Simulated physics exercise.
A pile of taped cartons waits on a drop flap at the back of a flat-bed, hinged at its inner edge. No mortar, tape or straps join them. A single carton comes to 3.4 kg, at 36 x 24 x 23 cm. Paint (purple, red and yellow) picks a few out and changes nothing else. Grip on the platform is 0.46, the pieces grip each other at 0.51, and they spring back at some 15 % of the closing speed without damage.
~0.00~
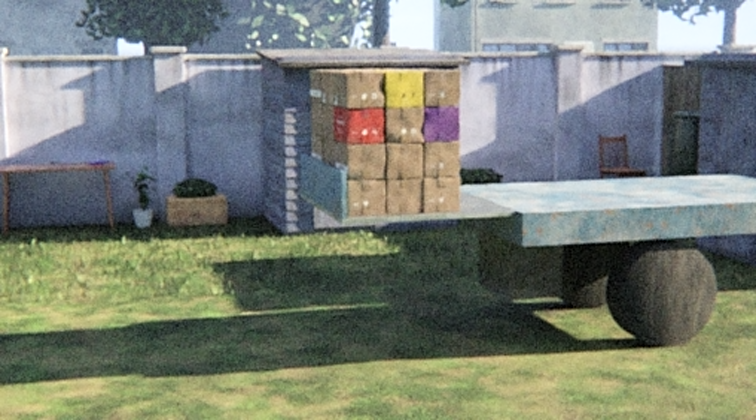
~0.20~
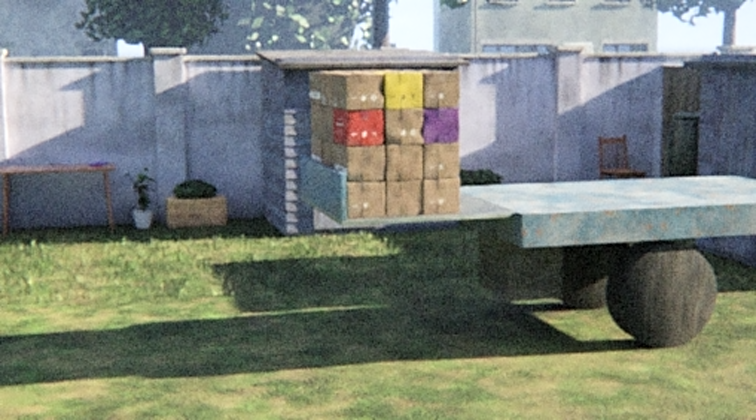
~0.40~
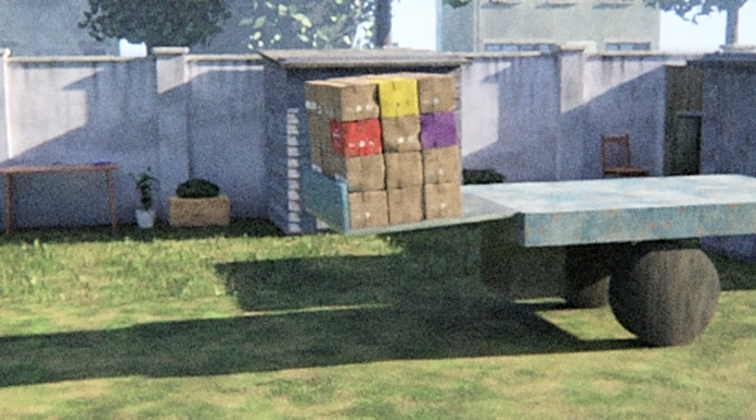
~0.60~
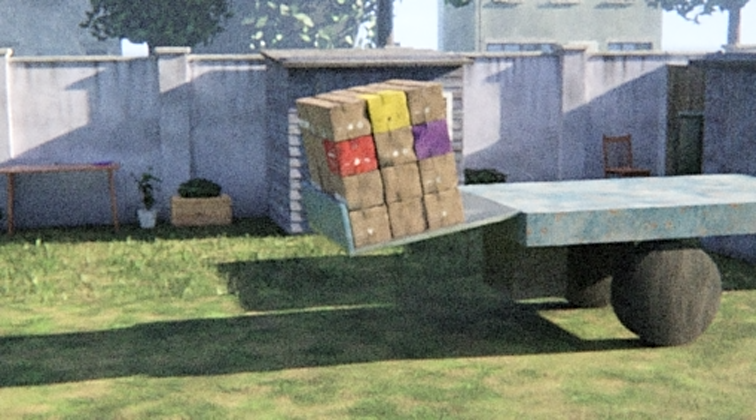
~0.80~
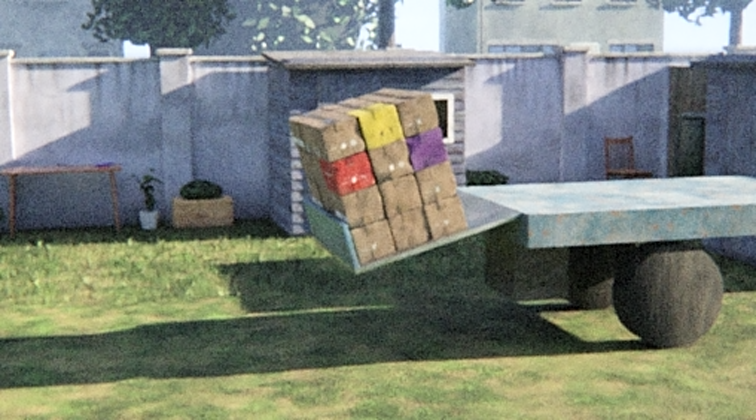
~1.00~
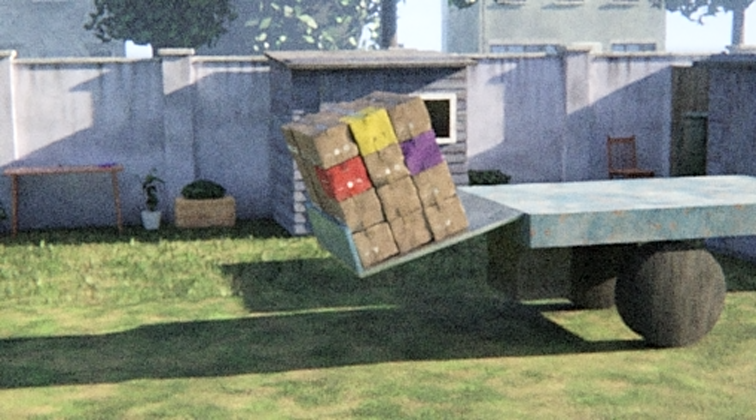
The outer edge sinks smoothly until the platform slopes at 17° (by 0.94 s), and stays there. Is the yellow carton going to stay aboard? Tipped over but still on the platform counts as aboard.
In the end the yellow carton goes over the edge.
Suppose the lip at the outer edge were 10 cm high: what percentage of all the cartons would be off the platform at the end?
Then 50 per cent.
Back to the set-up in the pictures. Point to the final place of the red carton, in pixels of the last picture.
Near (262, 352).
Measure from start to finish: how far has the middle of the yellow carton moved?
About 175 cm.
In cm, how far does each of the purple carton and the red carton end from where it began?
Purple 30, red 160.
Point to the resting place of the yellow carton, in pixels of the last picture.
Near (329, 349).
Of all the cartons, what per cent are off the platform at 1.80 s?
By then 25 per cent.
By 1.40 s, slope 17°; 6 of the 36 cartons off the platform; yellow carton tilted 23°; red carton tilted 36°.
By 1.80 s, slope 17°; 9 of the 36 cartons off the platform; yellow carton on its side; red carton on its side.
When it is over (2.6 s), slope 17°; 9 of the 36 cartons off the platform; yellow carton tilted 17°, 1.25 m lower; red carton upside down; purple carton tilted 7°. In pixels of the last frame, middles, yellow carton near (329, 349), red carton near (262, 352).
